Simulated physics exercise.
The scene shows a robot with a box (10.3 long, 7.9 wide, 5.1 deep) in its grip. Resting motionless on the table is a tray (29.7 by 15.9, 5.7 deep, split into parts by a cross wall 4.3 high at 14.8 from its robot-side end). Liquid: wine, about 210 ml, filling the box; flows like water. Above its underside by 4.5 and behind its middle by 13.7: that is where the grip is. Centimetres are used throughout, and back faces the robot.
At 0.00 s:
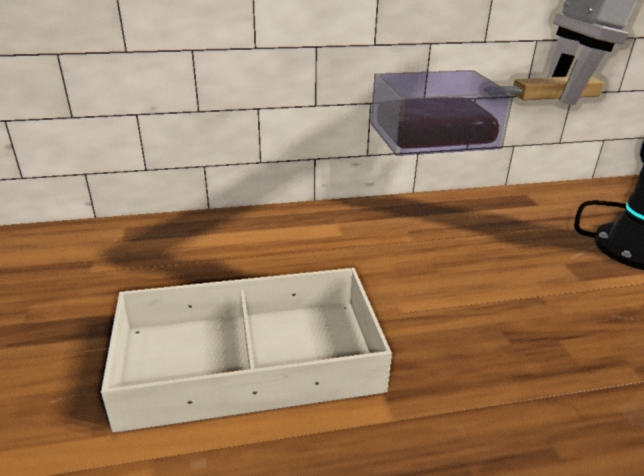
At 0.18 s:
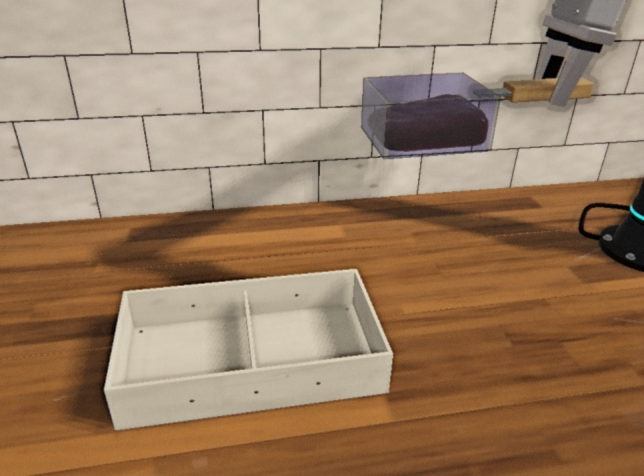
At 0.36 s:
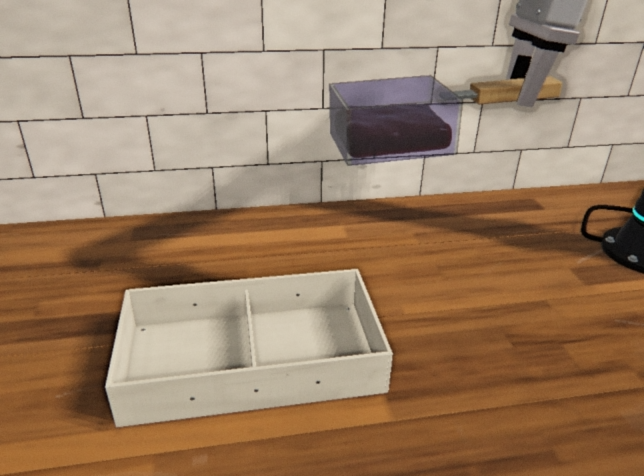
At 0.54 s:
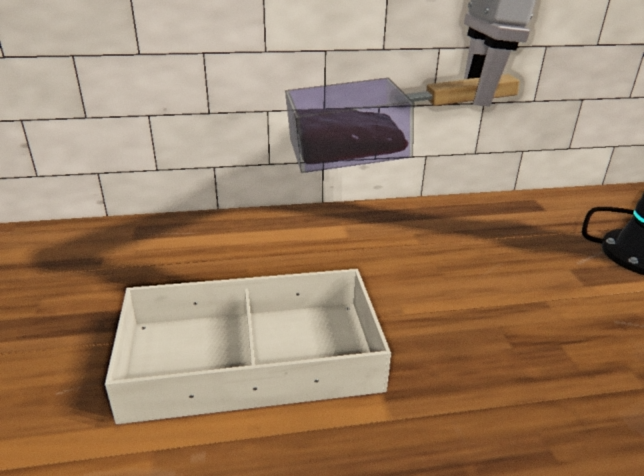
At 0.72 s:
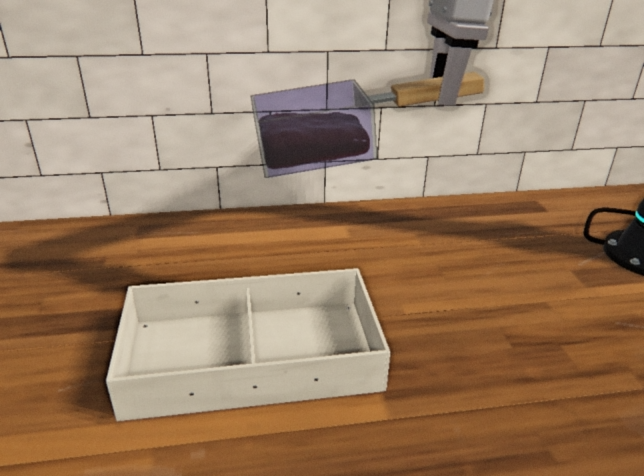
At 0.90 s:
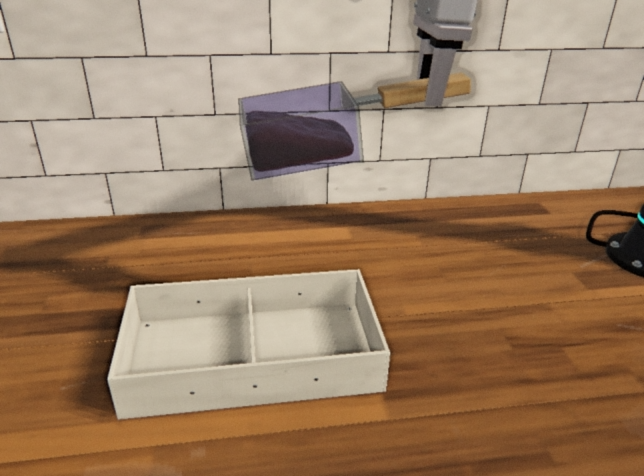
The footage shows a robot gripper holding a see-through purple box of dark liquid by its wooden handle, carrying it left above a wooden table with a still, divided white tray, as the box gradually tilts slightly forward.
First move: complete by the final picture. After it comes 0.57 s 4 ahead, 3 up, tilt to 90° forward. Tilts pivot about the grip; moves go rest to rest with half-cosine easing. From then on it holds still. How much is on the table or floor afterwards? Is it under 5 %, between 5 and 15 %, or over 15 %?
Between 5 and 15 %.
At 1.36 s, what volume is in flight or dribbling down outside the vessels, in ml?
Amount outside the vessels: Near 60 ml.
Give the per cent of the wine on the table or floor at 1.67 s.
Share: Close to 2 %.
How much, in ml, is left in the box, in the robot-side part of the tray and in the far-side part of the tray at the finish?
Roughly 10, 180, 5 ml.
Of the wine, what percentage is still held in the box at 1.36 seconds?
I'd say close to 40 in a hundred.
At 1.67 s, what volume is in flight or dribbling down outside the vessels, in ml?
I'd put it near 35 ml.
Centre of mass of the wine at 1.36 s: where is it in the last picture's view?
It's centred near (330, 264).
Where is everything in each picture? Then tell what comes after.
In the first frame, box floor at (434, 133), level; upper third of the wine around (437, 112), from x 380 to 500, top at y 100; 210 ml in the box.
In the second frame, box floor at (423, 136), level; upper third of the wine around (443, 113), from x 370 to 490, top at y 95.
In the third frame, box floor at (391, 140), tilted 3° forward; upper third of the wine around (394, 119), from x 335 to 450, top at y 105.
In the fourth frame, box floor at (348, 145), tilted 5° forward; upper third of the wine around (339, 123), from x 295 to 405, top at y 110.
In the fifth frame, box floor at (315, 148), tilted 7° forward; upper third of the wine around (310, 127), from x 260 to 370, top at y 115.
In the sixth frame, box floor at (302, 150), tilted 8° forward; upper third of the wine around (278, 128), from x 245 to 350, top at y 115; 210 ml in the box.
After 1.13 s, tilted 36° forward, liquid up to 26 above the table; 210 ml in the box.
After 1.36 s, tilted 82° forward, liquid up to 20 above the table; 90 ml in the box, 60 ml in the robot-side part, 60 ml in the air or running down outside.
After 1.67 s, tilted 90° forward, liquid up to 55 above the table; 140 ml in the robot-side part, 30 ml in the box, 5 ml on the table or floor, 35 ml in the air or running down outside.
After 2.47 s, tilted 90° forward, liquid up to 18 above the table; 180 ml in the robot-side part, 20 ml on the table or floor, 10 ml in the box, 5 ml in the far-side part.
At rest, 180 ml in the robot-side part, 20 ml on the table or floor, 10 ml in the box, 5 ml in the far-side part. That is 9 % on the table or floor.
